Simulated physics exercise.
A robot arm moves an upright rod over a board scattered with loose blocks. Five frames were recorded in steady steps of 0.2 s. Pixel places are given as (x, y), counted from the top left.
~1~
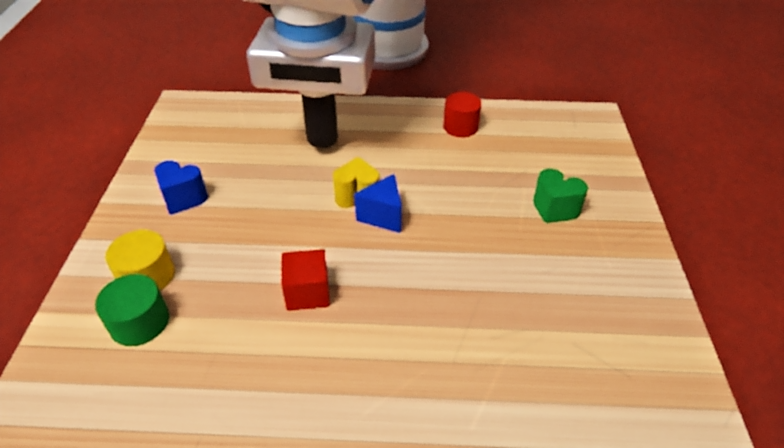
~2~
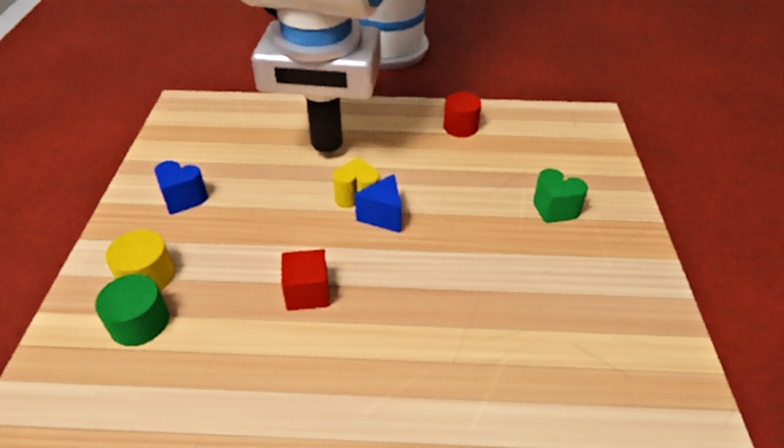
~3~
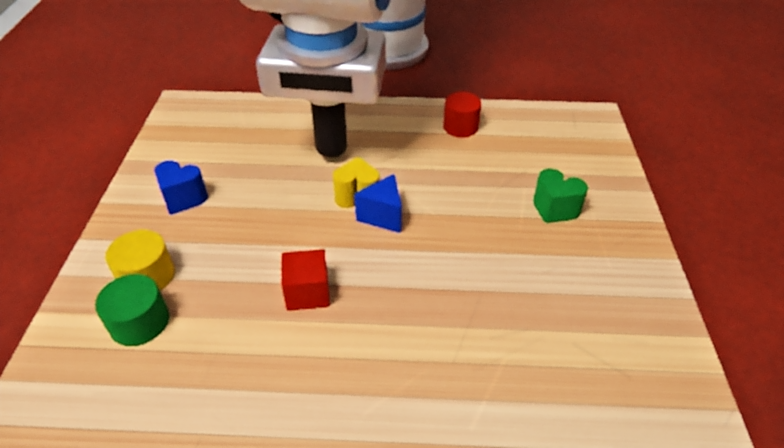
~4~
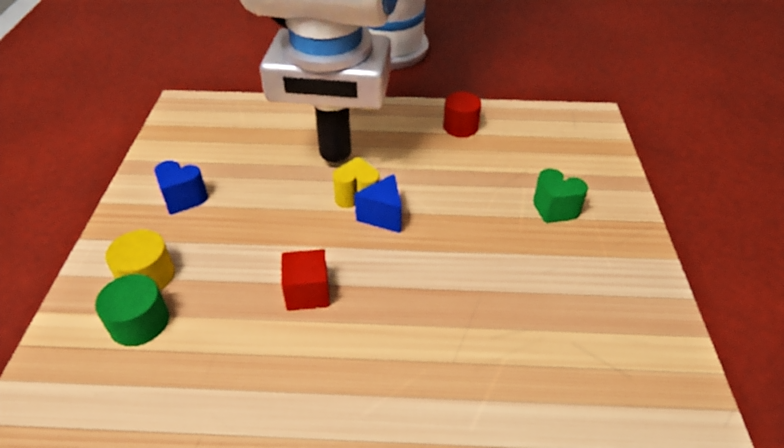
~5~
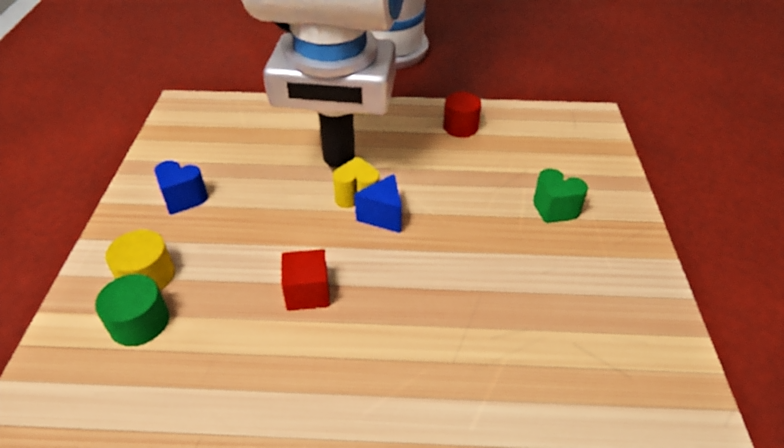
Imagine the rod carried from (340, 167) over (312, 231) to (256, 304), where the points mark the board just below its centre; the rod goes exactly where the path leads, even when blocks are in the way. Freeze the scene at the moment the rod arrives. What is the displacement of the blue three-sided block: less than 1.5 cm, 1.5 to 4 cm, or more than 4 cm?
Short of 1.5 cm.
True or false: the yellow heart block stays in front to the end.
False
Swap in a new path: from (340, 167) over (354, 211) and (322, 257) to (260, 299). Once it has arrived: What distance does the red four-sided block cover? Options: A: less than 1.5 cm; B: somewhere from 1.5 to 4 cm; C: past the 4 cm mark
Answer: B.
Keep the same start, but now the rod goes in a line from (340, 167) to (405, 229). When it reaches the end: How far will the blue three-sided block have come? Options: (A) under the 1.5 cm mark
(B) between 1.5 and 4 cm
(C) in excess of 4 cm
My answer is option C.
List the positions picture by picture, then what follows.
The first picture shows lower end of the rod (323, 140), tops of blocks, green disc (126, 297), red four-sided block (303, 266), yellow heart block (356, 171), blue three-sided block (383, 191).
The second picture shows rod (327, 144), blocks as before.
The third picture shows rod (332, 149), blocks as before.
The fourth picture shows rod (336, 154), blocks as before.
The fifth picture shows rod (339, 159), green disc (126, 297), red four-sided block (303, 266), yellow heart block (356, 171), blue three-sided block (383, 191).
The first path, step by step. One third of the way, rod (323, 200); yellow heart block (359, 179), turned 35° anticlockwise; blue three-sided block (389, 193).
Two thirds of the way, rod (295, 246); yellow heart block (359, 179), turned 35° anticlockwise; blue three-sided block (389, 193).
At the end, rod (253, 296); green disc not moved; red four-sided block (300, 279), turned 50° anticlockwise; yellow heart block (359, 179), turned 35° anticlockwise; blue three-sided block (389, 193).
